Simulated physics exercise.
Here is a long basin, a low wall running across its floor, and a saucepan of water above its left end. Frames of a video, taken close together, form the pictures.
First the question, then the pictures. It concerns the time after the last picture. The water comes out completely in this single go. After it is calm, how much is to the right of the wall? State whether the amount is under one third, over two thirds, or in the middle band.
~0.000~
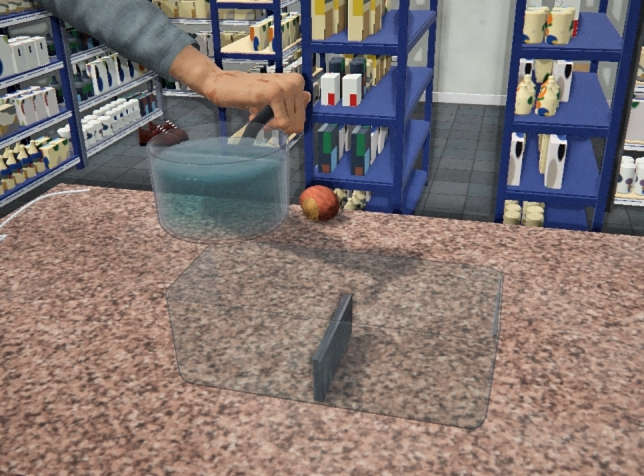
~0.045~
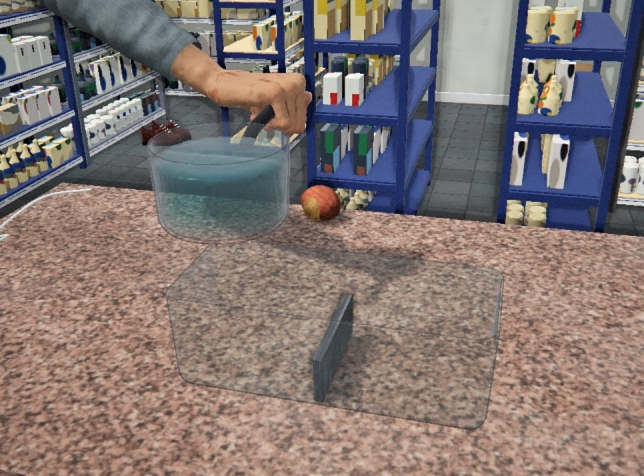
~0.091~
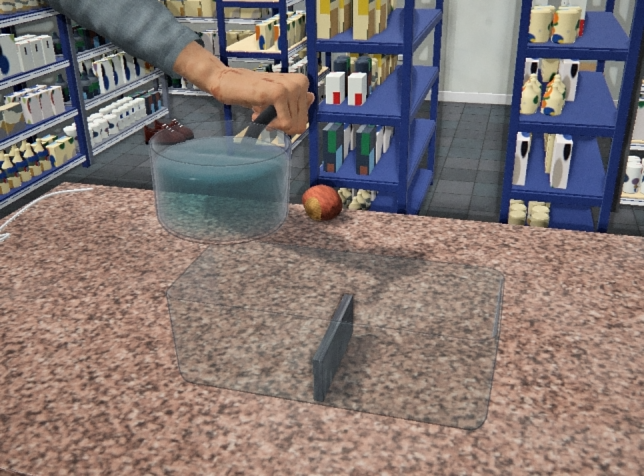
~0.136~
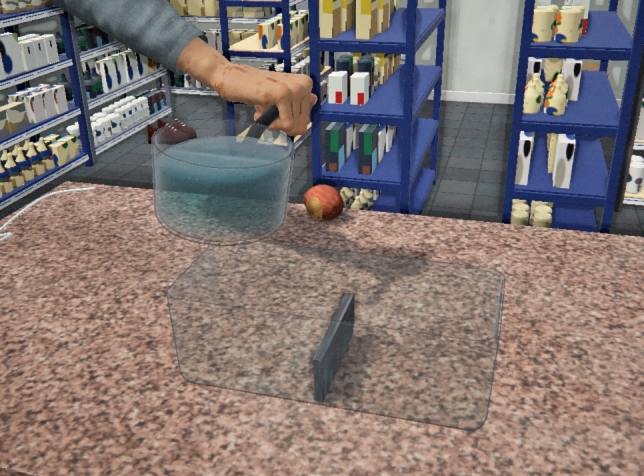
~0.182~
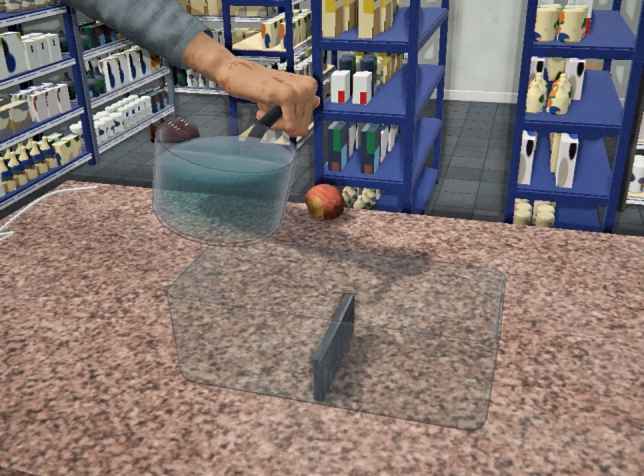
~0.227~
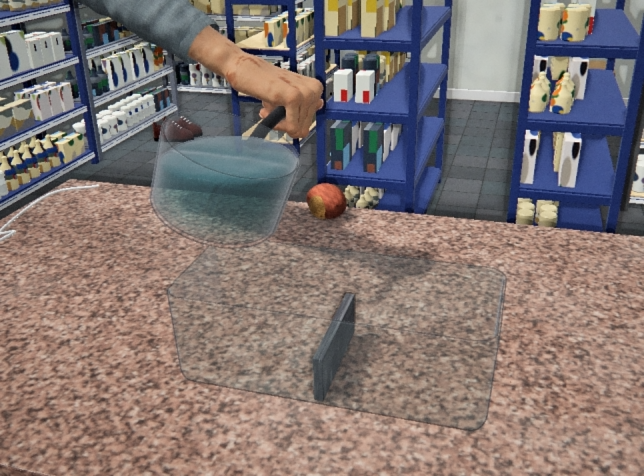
The share right of the wall ends up within a third to two thirds.
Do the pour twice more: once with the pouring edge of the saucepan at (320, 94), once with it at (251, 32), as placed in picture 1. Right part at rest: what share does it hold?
Roughly 80 in a hundred the first time and 50 in a hundred the second.
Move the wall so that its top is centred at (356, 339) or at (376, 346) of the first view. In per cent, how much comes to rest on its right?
Roughly 30 % and then 20 %.
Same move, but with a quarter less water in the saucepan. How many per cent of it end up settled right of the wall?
Close to 30 per cent.
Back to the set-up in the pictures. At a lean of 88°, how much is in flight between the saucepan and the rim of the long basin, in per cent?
About 30 per cent.
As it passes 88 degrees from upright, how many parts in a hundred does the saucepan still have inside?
45 per cent, roughly.
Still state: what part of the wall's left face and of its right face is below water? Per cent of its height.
On the left roughly 40, on the right roughly 40.
A moment on, the saucepan is tipped on its side and 45 per cent is still to pour, 3 is left of the wall and 21 right of it.
Next, the saucepan is tipped right over and 5 per cent is still to pour, 44 is left of the wall and 46 right of it.
Then the saucepan is tipped right over and 0 per cent is still to pour, 51 is left of the wall and 47 right of it.
Later the saucepan is tipped right over and 0 per cent is still to pour, 51 is left of the wall and 48 right of it.
At rest 51 per cent lies left of the wall, 48 right of it and 1 outside.
